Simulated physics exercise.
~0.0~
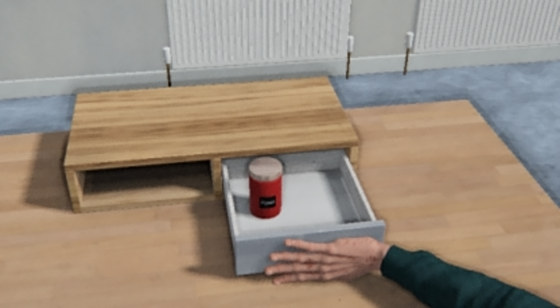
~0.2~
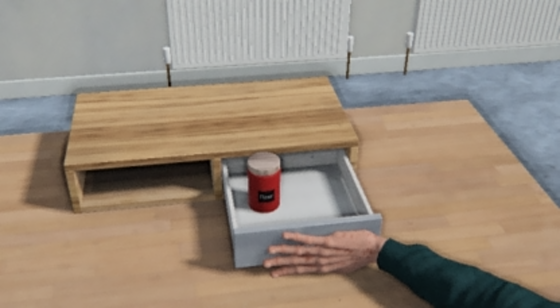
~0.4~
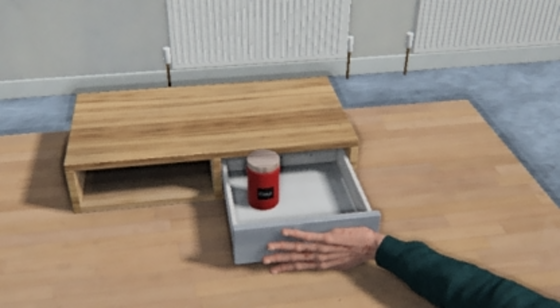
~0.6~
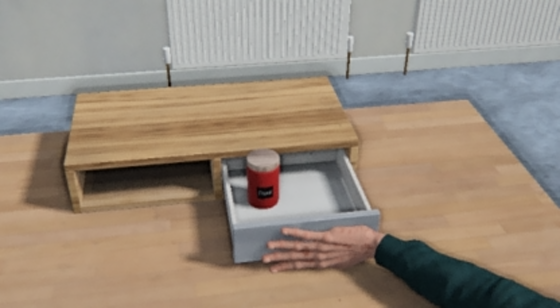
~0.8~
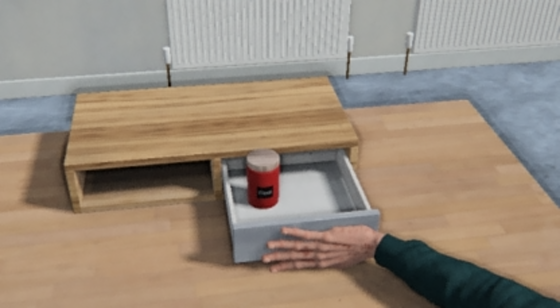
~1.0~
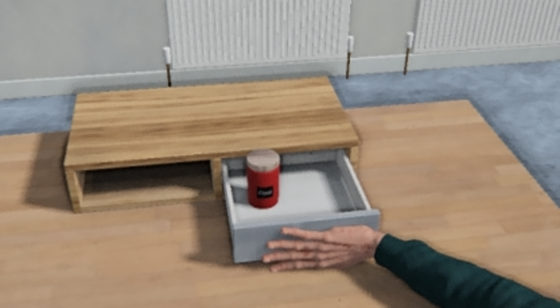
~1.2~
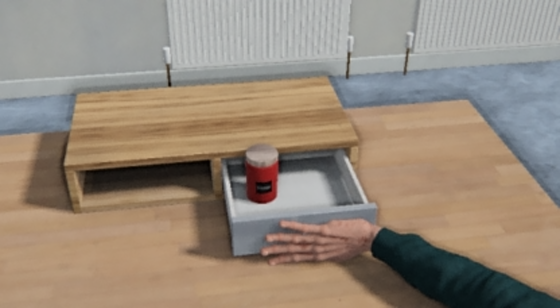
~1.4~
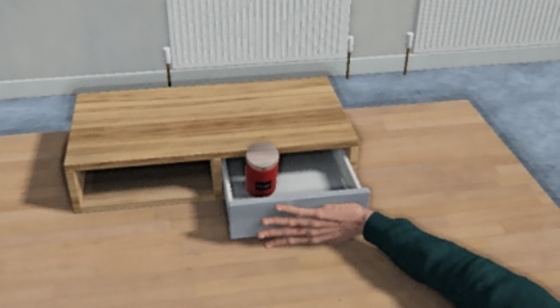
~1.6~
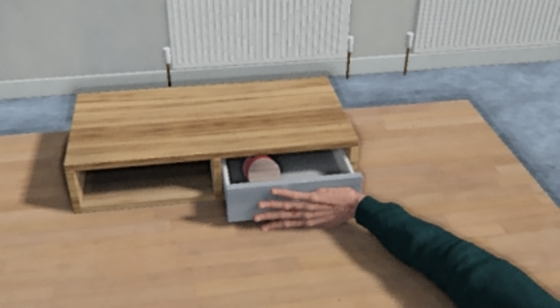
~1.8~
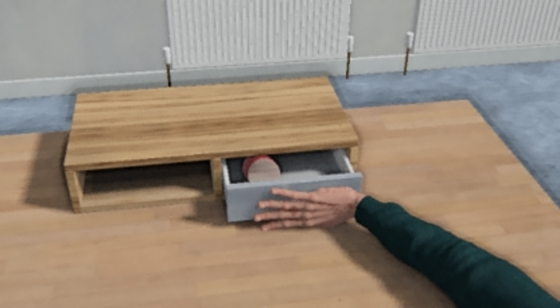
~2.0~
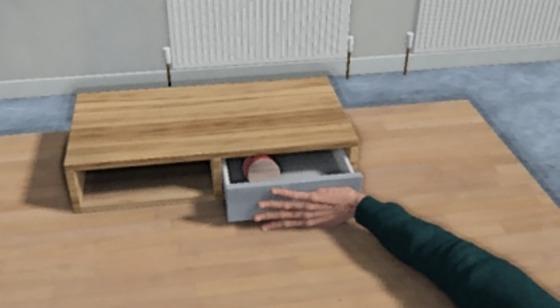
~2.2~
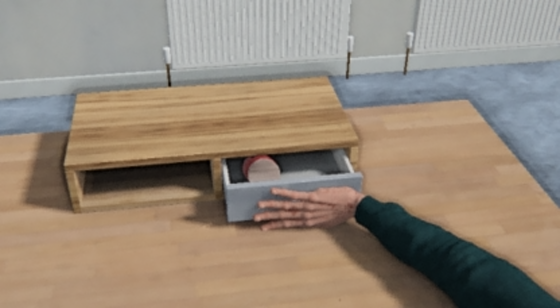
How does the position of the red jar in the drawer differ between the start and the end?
At the start the red jar stands upright in the drawer, and by the end it is lying on its side.
